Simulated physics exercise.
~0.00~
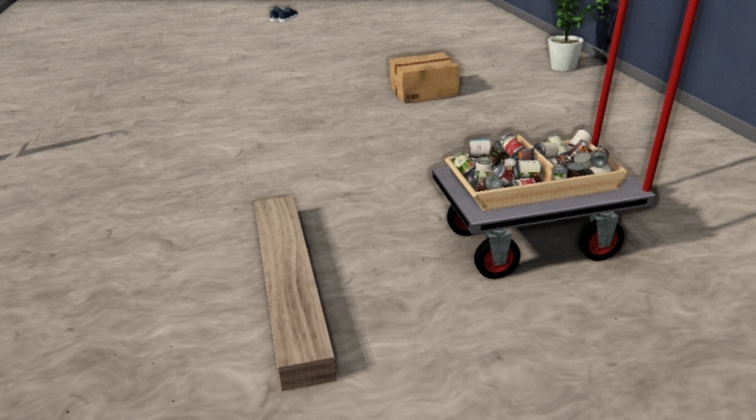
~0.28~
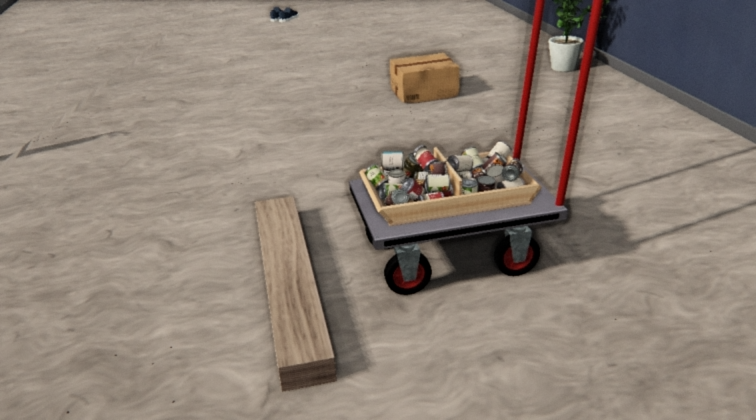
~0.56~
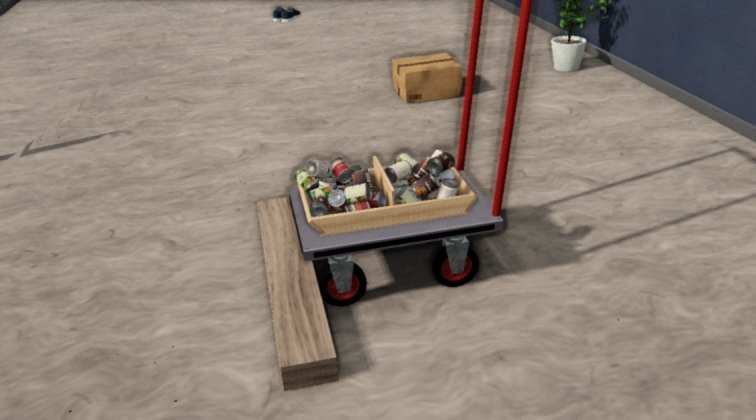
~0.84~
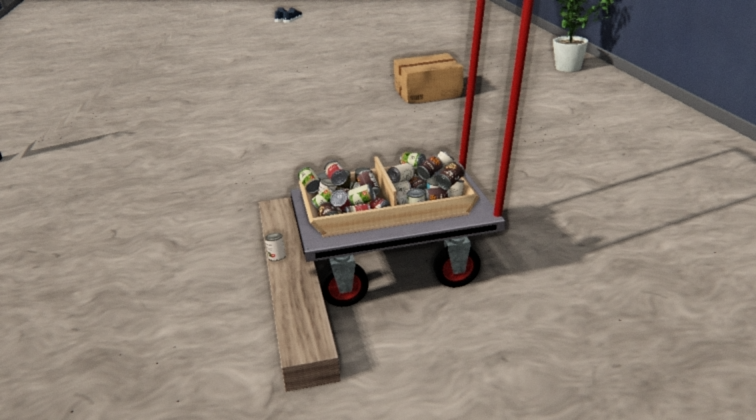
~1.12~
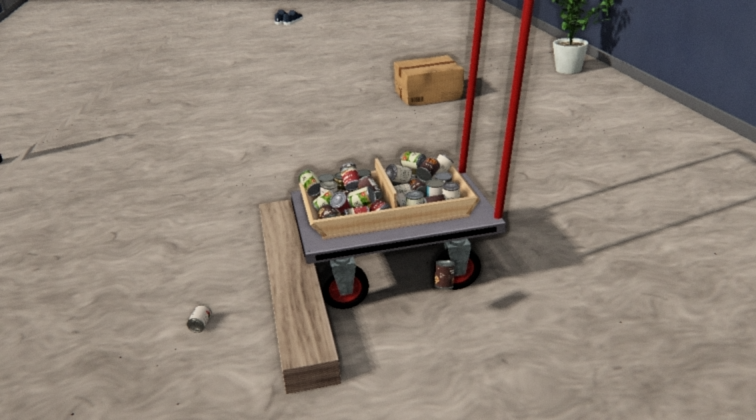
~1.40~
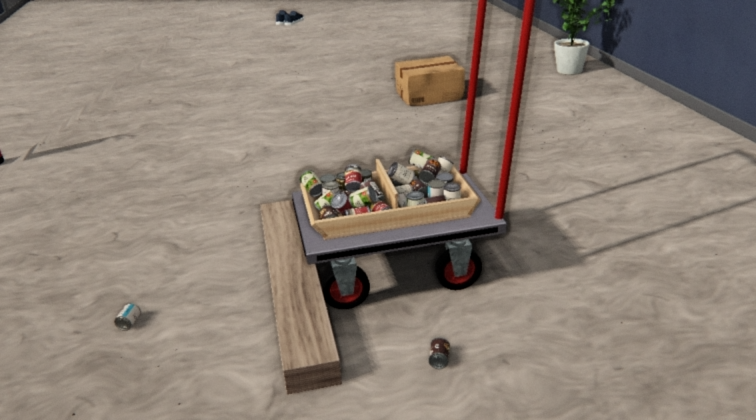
A flatbed trolley rolls left against a wooden beam, and two tins spill onto the floor.
